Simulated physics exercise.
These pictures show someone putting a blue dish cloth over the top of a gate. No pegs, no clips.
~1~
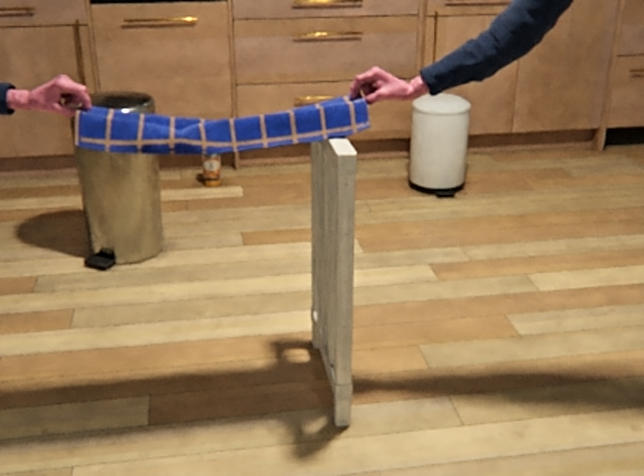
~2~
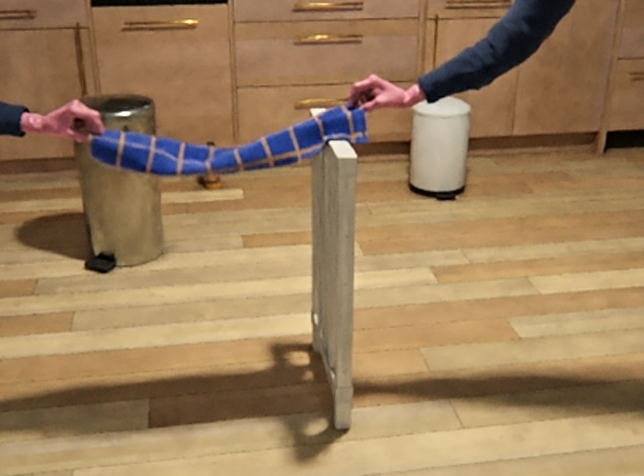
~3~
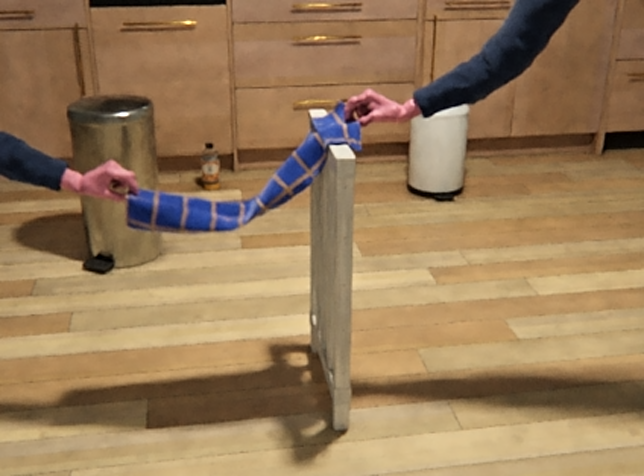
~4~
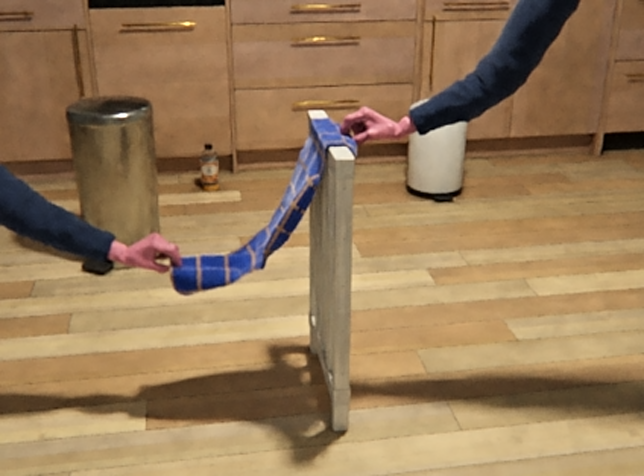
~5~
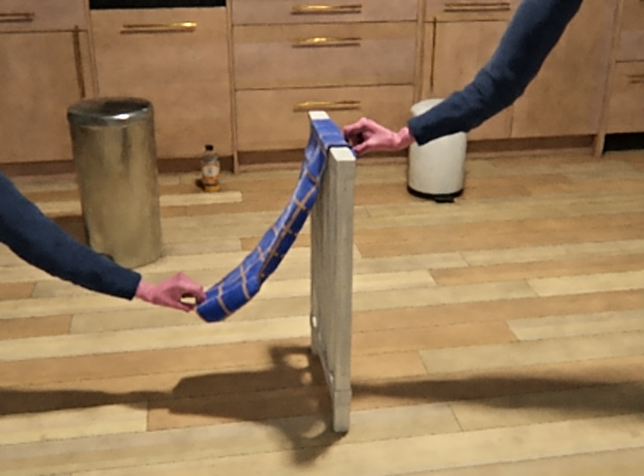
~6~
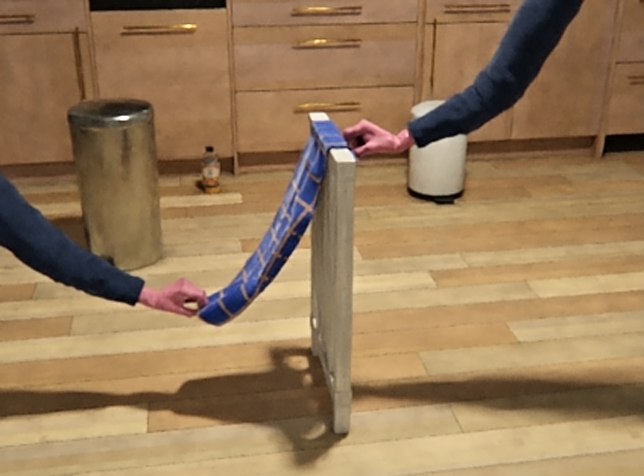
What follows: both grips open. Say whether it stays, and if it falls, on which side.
The blue dish cloth slips off to the left.
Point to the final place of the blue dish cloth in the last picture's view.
Near (287, 391).
Then, 0.22 s past the final frame, dish cloth hanging on both sides, left end near (231, 342), right end near (337, 134).
Then, 0.46 s past the final frame, dish cloth clear of the top and falling near (283, 360).
Then, 0.70 s past the final frame, dish cloth in a heap on the floor near (287, 390).
When it is over, dish cloth in a heap on the floor near (287, 391). The blue dish cloth falls on the left side.
